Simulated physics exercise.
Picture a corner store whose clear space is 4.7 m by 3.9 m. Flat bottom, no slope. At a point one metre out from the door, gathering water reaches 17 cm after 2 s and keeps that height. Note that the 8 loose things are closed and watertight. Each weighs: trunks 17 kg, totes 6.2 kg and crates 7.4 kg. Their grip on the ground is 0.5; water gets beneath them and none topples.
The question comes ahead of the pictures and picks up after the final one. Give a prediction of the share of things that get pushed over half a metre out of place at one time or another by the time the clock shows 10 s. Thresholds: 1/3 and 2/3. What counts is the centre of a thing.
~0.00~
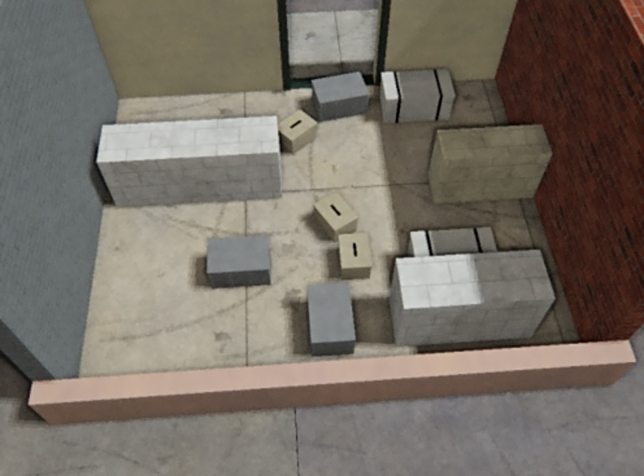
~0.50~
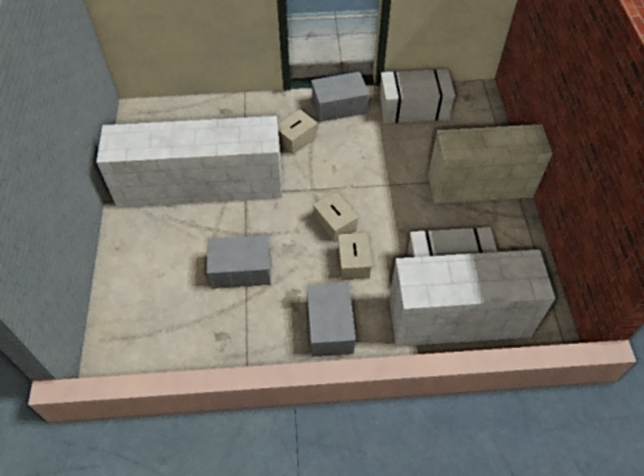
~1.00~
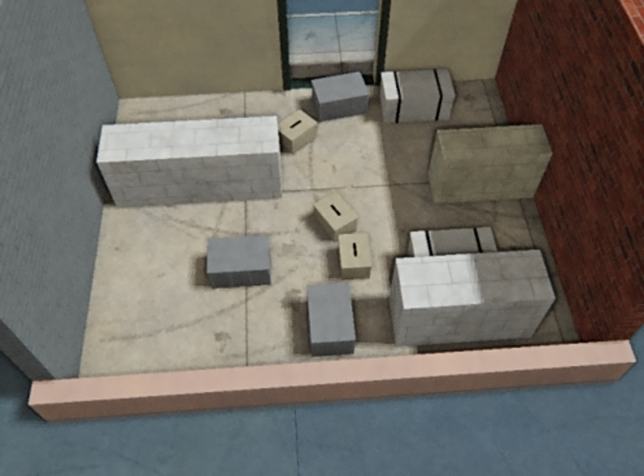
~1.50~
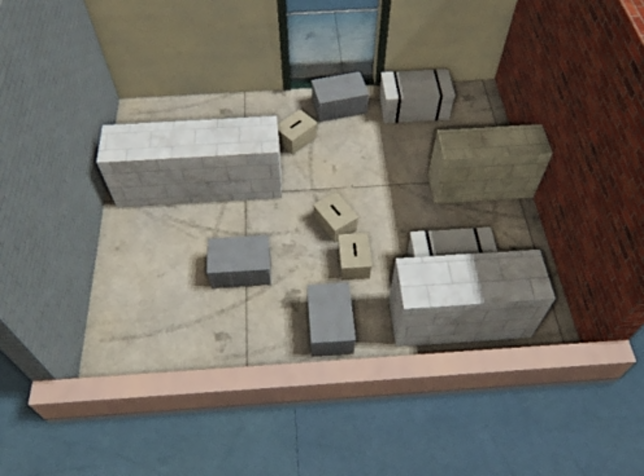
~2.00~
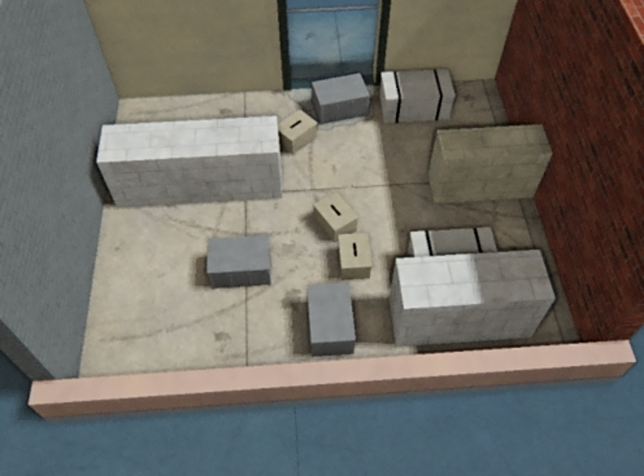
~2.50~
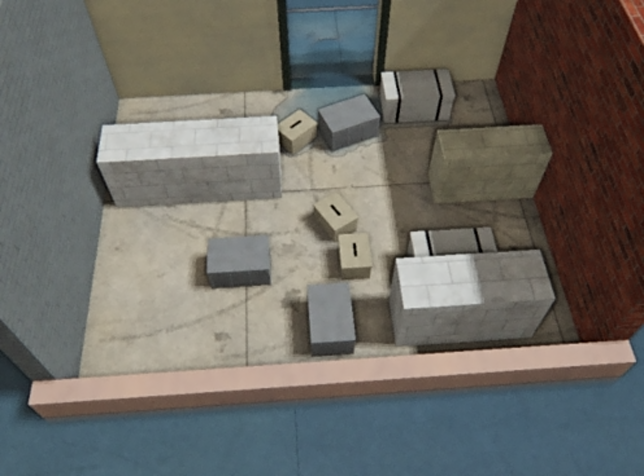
2/3 or more.
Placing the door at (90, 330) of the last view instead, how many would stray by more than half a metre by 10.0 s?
So the tally would be 5.
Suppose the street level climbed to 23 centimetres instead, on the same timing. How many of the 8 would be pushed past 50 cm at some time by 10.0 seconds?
In that case the number is 8.
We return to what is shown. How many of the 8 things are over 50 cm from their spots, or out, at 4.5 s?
By that point, 2.
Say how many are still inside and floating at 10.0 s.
At that time, 6.
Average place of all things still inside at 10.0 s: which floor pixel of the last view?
Around (277, 245).
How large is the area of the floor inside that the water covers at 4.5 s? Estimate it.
Roughly 8.5 m2.
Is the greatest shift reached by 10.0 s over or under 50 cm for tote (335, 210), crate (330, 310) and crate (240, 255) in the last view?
Order as asked - a bigger shift, a bigger shift, a bigger shift.
After 3.5 s 1 of 8 are over 50 cm from their spots; 0 afloat.
After 4.5 s 2 of 8 are over 50 cm from their spots; 1 afloat.
After 7.0 s 5 of 8 are over 50 cm from their spots; 4 afloat.
After 10.0 s 7 of 8 are over 50 cm from their spots, and 7 have been at some point; 6 afloat.
